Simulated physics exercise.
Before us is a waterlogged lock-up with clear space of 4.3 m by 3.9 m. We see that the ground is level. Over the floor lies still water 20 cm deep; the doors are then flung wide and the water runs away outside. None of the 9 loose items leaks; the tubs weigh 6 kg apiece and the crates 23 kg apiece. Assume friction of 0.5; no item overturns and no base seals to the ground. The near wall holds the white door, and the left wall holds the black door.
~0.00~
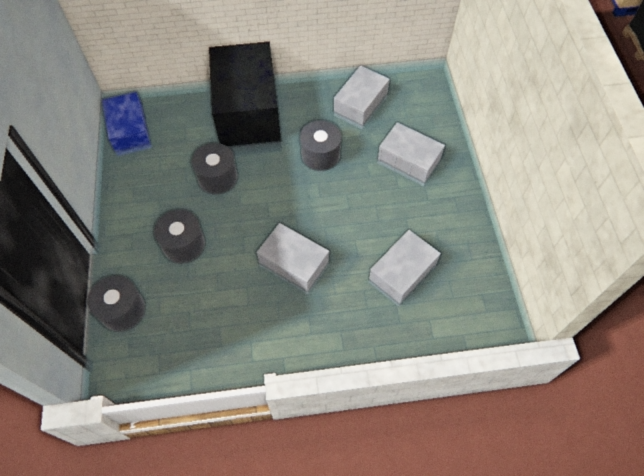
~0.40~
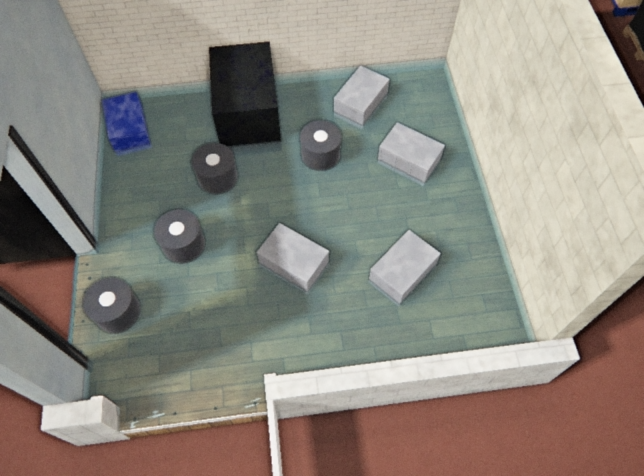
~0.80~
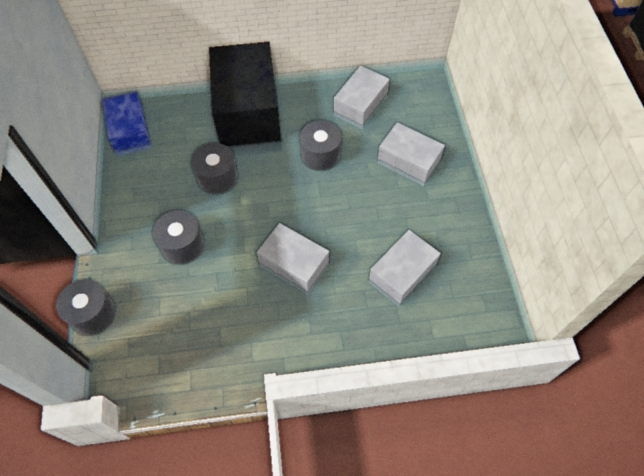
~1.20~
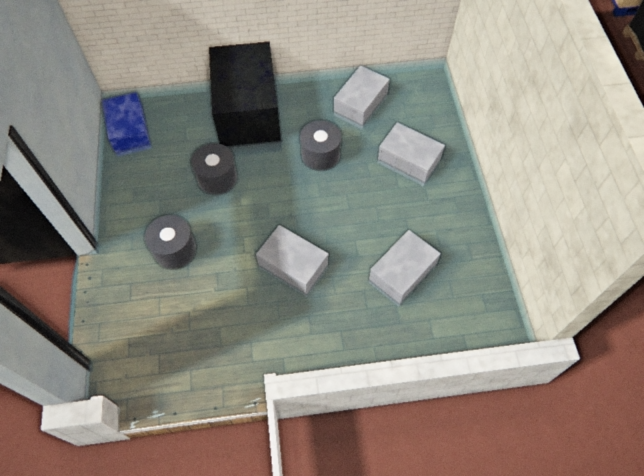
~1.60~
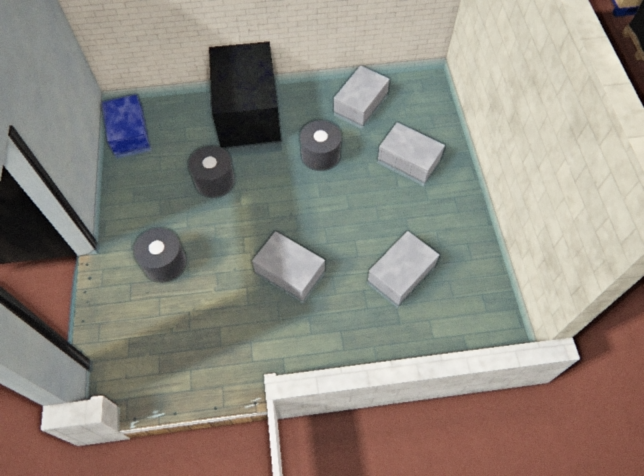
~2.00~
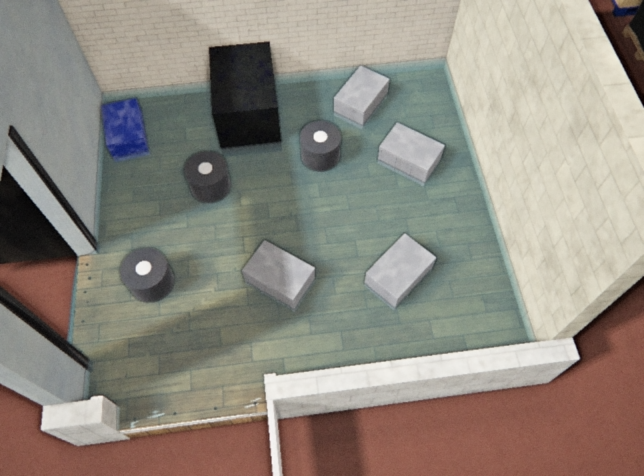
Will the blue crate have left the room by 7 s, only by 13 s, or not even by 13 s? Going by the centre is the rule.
It is out not even by the later time.
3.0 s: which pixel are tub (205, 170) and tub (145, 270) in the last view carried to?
(192, 195) and (88, 321), roughly.
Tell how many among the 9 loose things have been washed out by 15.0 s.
I count 6.
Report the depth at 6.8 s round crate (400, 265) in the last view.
Roughly 10 cm.
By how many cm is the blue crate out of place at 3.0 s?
Around 30 centimetres.
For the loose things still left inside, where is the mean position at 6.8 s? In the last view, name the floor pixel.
It sits at about (246, 233).
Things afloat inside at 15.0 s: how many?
I'd say 0 of them.
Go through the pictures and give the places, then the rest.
The first picture shows the blue crate at (123, 115) floats; about 3100 L in view; 0 of 9 have shifted.
The second picture shows the blue crate at (123, 115) floats; 20 cm deep round most things; 1 of 9 have shifted.
The third picture shows the blue crate at (123, 115) floats; about 2950 L in view; 1 of 9 have shifted.
The fourth picture shows the blue crate at (123, 115) floats; about 2870 L in view; 2 of 9 have shifted.
The fifth picture shows the blue crate at (122, 118), afloat, 3 cm from its start; about 2790 L in view; 3 of 9 have shifted.
The sixth picture shows the blue crate at (122, 121) floats, 8 cm from its start; about 2710 L in view; 6 of 9 have shifted.
After 3.0 s the blue crate is near (120, 135), 0.3 m from its start, afloat; 1 of 9 are out; 8 afloat.
After 6.8 s the blue crate is near (108, 195), 1.0 m from its start, afloat; 4 of 9 are out; 5 afloat.
After 11.0 s the blue crate is near (86, 264), 1.8 m from its start, aground; 6 of 9 are out; 0 afloat.
After 15.0 s the blue crate is near (86, 264), 1.8 m from its start, aground; 6 of 9 are out; 0 afloat.
